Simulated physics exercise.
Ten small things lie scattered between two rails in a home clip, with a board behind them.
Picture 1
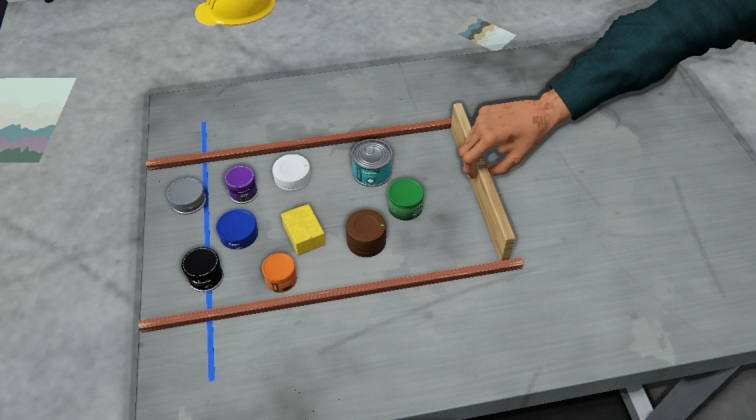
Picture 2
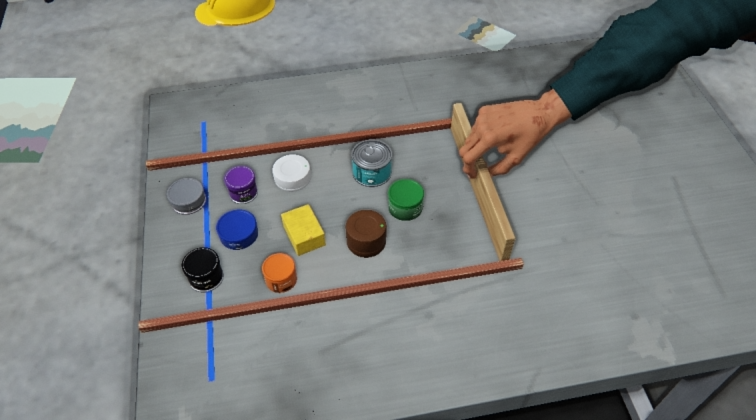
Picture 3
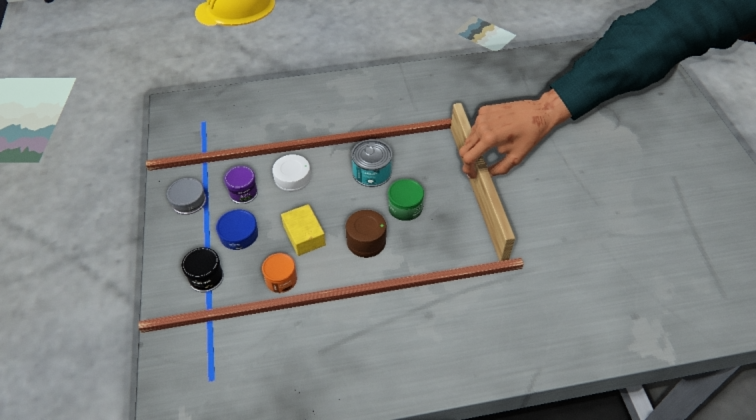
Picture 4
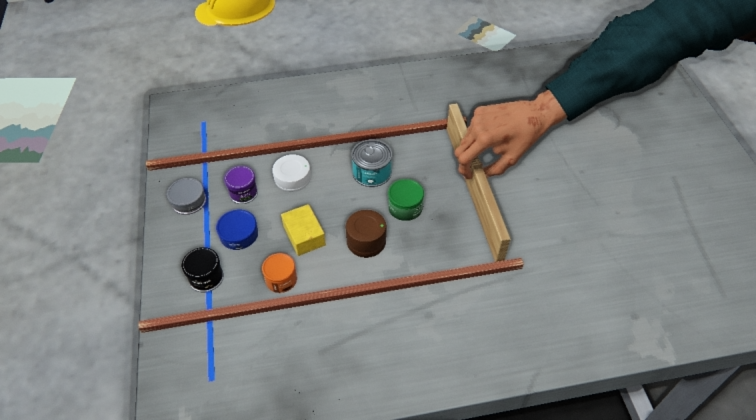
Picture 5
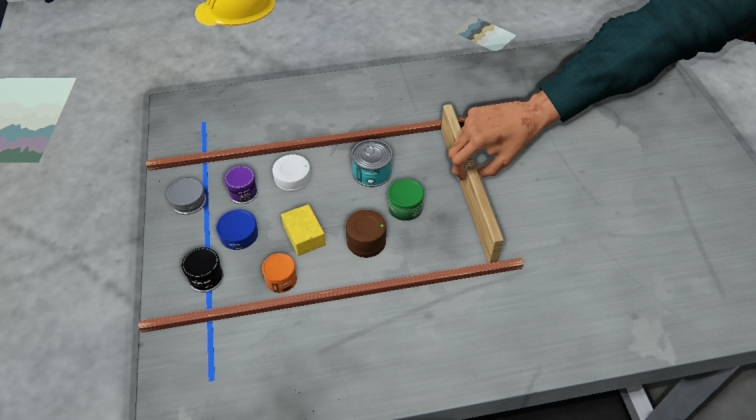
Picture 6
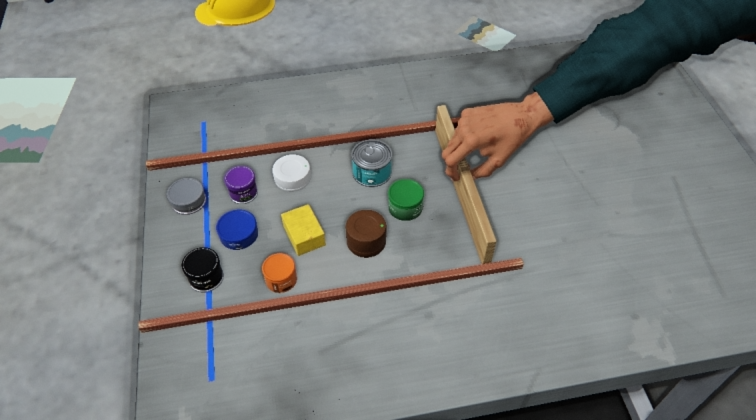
A hand in a dark green sleeve slid a wooden board slightly left along two reddish rails, while the small colourful tubs and yellow block scattered between them stayed still, without the board touching any.
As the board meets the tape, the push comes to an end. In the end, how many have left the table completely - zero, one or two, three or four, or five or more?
In the end, one or two have left it.
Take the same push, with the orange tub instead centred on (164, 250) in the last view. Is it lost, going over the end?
From that start, the object then does not stay.
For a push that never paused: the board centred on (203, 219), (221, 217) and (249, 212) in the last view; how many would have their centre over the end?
By position: 2 / 2 / 0.
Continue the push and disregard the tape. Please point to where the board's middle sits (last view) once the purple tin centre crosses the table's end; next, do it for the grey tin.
The middle sits near (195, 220) for the first and near (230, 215) for the other.
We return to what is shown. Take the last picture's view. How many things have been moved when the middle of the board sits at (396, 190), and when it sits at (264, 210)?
First 2, then 9.
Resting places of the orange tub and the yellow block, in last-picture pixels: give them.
Roughly (191, 295); the other one roughly (152, 246).
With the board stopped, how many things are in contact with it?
All in all, 4.
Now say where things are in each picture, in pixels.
Grey tin (187, 196); black pot (203, 270); blue tub (238, 229); board (480, 178); tape (207, 232), in the first frame.
Black pot (203, 270); orange tub (280, 273), in the second frame.
Blue tub (238, 230); green tub (406, 200), in the third frame.
Grey tin (187, 196); yellow block (303, 230), in the fourth frame.
Black pot (203, 270); board (469, 179), in the fifth frame.
Grey tin (187, 196); black pot (203, 270); blue tub (238, 230); board (462, 180); tape (207, 232), in the sixth frame.
A little later, none off yet; grey tin at rest near (187, 196); black pot at rest near (203, 270); blue tub at rest near (238, 230).
When it is over, the number that fall off is one or two; down, blue tub and grey tin.
